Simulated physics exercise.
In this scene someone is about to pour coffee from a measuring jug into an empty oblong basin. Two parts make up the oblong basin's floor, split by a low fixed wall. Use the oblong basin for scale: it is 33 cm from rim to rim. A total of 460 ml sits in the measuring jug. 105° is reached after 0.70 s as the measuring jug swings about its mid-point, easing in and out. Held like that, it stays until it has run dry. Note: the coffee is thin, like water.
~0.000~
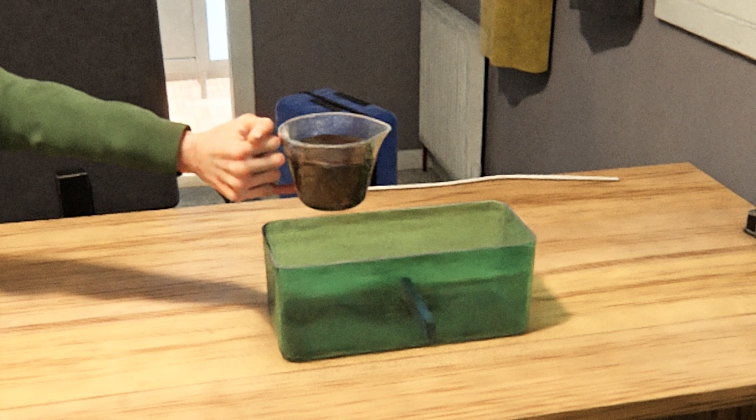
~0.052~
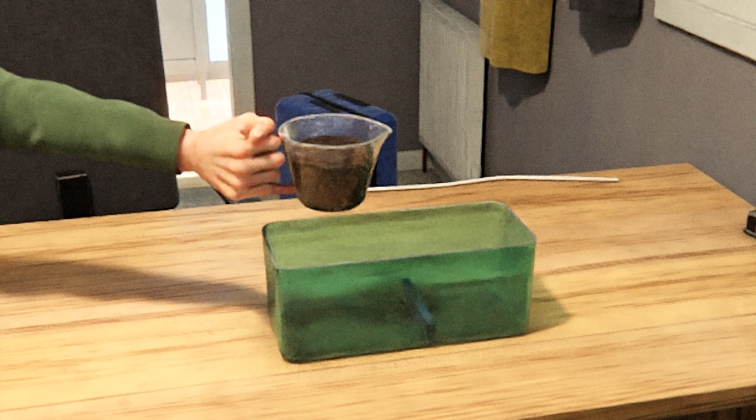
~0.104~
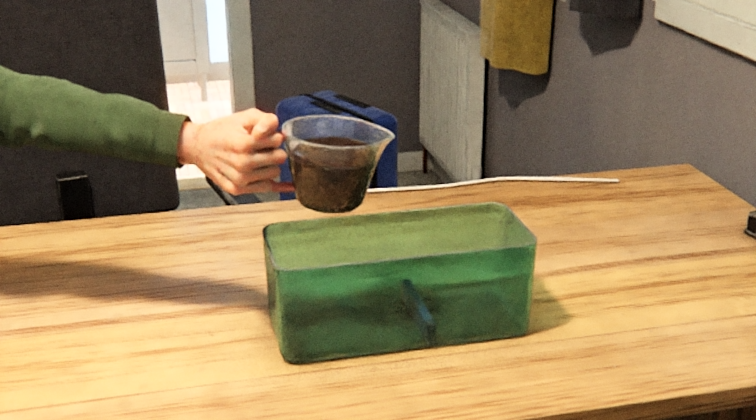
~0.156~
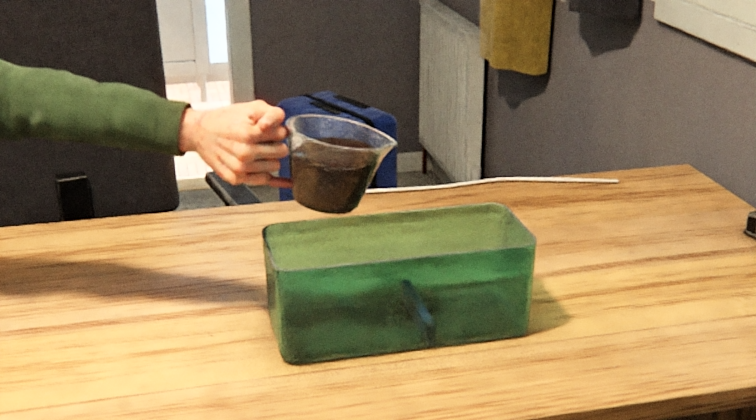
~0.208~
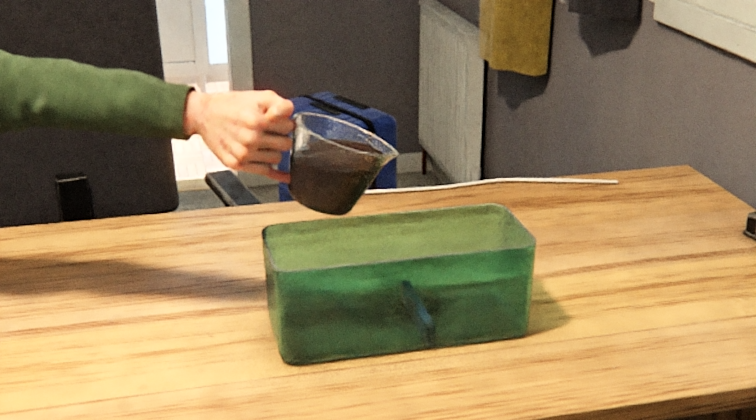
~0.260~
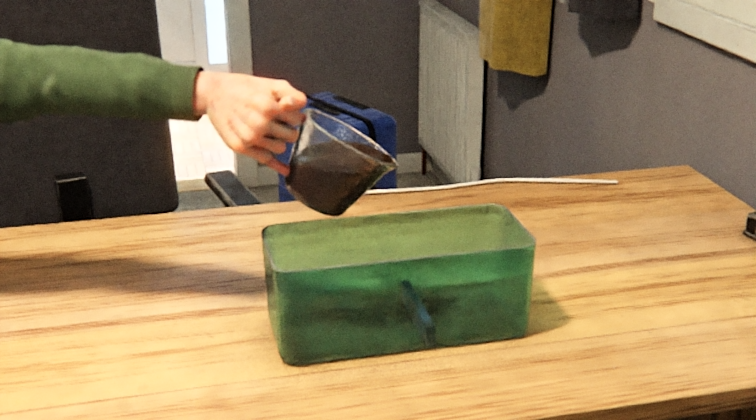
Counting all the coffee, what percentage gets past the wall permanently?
The share past the wall is about 52 per cent.
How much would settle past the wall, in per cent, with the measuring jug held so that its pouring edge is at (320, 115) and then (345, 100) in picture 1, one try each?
Some 15 and 10 per cent, in that order.
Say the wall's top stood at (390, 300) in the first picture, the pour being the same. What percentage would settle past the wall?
With the wall placed like that, close to 90 per cent.
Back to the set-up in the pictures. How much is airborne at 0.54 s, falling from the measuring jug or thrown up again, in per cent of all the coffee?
Roughly 22 %.
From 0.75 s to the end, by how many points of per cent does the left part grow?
Close to 5% of the whole.
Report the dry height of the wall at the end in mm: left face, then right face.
About 20 mm on the left, about 14 mm on the right.
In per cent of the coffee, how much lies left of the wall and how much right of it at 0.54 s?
I'd say some 12 in a hundred on the left and 28 on the right.
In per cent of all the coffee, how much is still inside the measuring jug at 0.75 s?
What remains is about 2 percent of it all.
Then, 0.54 s in, the tilt is 92° and 38 per cent is still to pour, 13 is left of the wall and 28 right of it.
Then, 0.75 s in, the tilt is 105° and 2 per cent is still to pour, 43 is left of the wall and 53 right of it.
Then, 0.96 s in, the tilt is 105° and 0 per cent is still to pour, 47 is left of the wall and 52 right of it.
Then, 1.20 s in, the tilt is 105° and 0 per cent is still to pour, 47 is left of the wall and 52 right of it.
Finally, 47 per cent lies left of the wall, 52 right of it and 1 outside.
